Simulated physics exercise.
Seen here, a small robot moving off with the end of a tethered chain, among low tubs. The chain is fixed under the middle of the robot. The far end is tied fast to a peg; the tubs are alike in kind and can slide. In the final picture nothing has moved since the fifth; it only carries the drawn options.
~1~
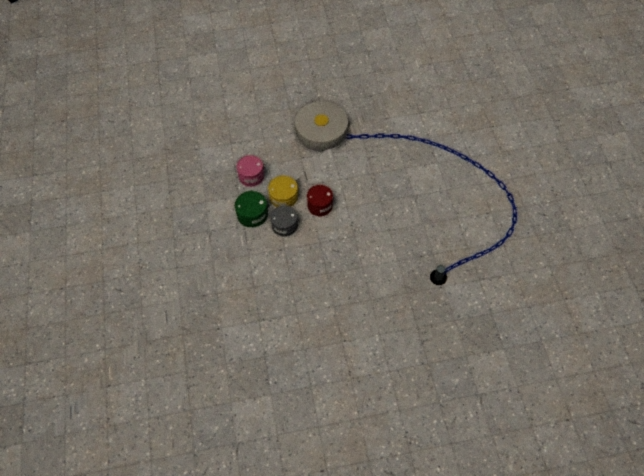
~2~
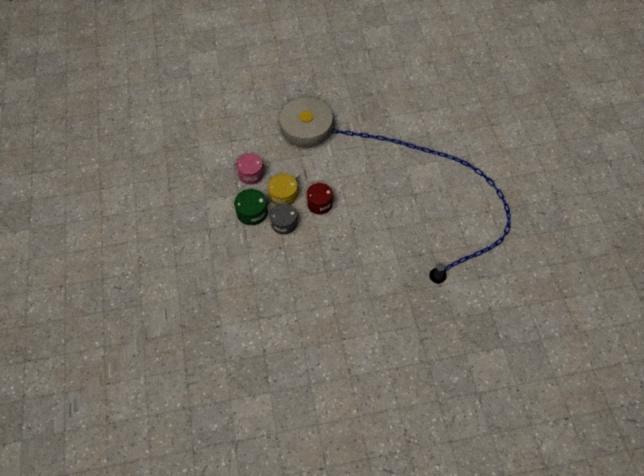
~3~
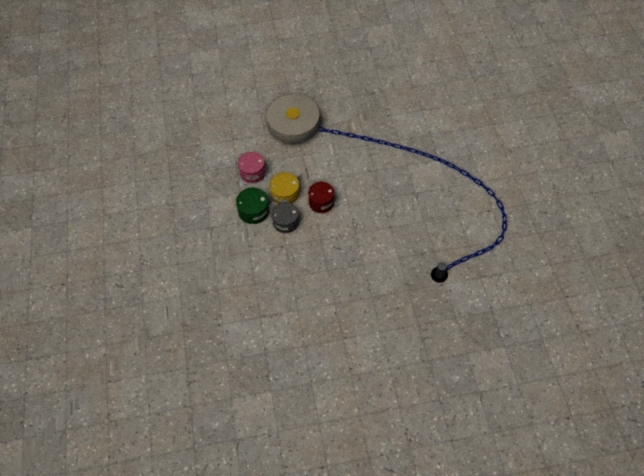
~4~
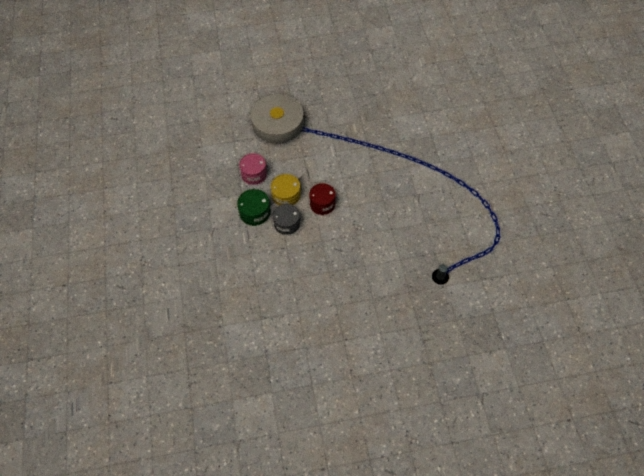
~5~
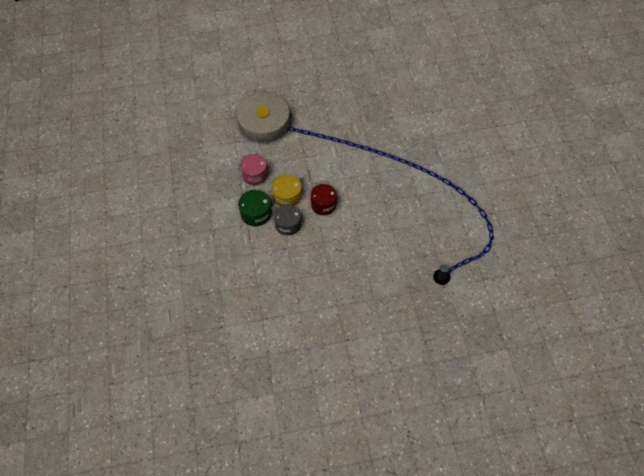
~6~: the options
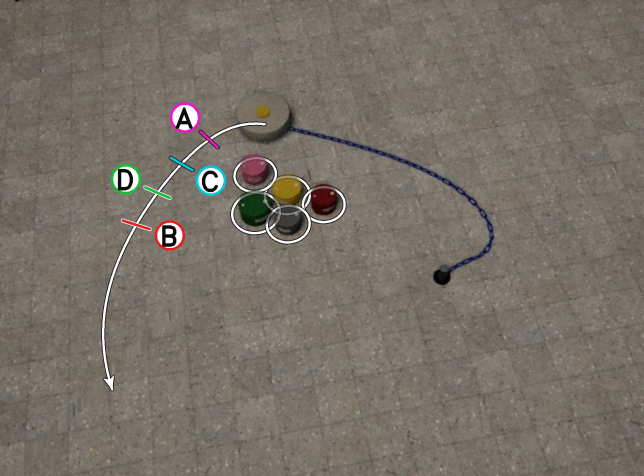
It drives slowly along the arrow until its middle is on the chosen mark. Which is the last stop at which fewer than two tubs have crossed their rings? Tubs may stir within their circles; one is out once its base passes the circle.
At B, and not beyond.
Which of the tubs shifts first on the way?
The pink one.
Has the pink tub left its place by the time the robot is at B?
By then, yes.
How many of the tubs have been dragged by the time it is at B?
One.
On the copy, A at (209, 140); B at (136, 225); C at (182, 164); D at (158, 193); the route from (265, 124) via (139, 221) to (112, 390).
On B. First, robot (206, 135).
Then, robot (164, 176).
Finally, robot (134, 220); pink tub (253, 181); one over the rings.
By contrast, A is within the limit but short; C is within the limit but short; D is within the limit but short.
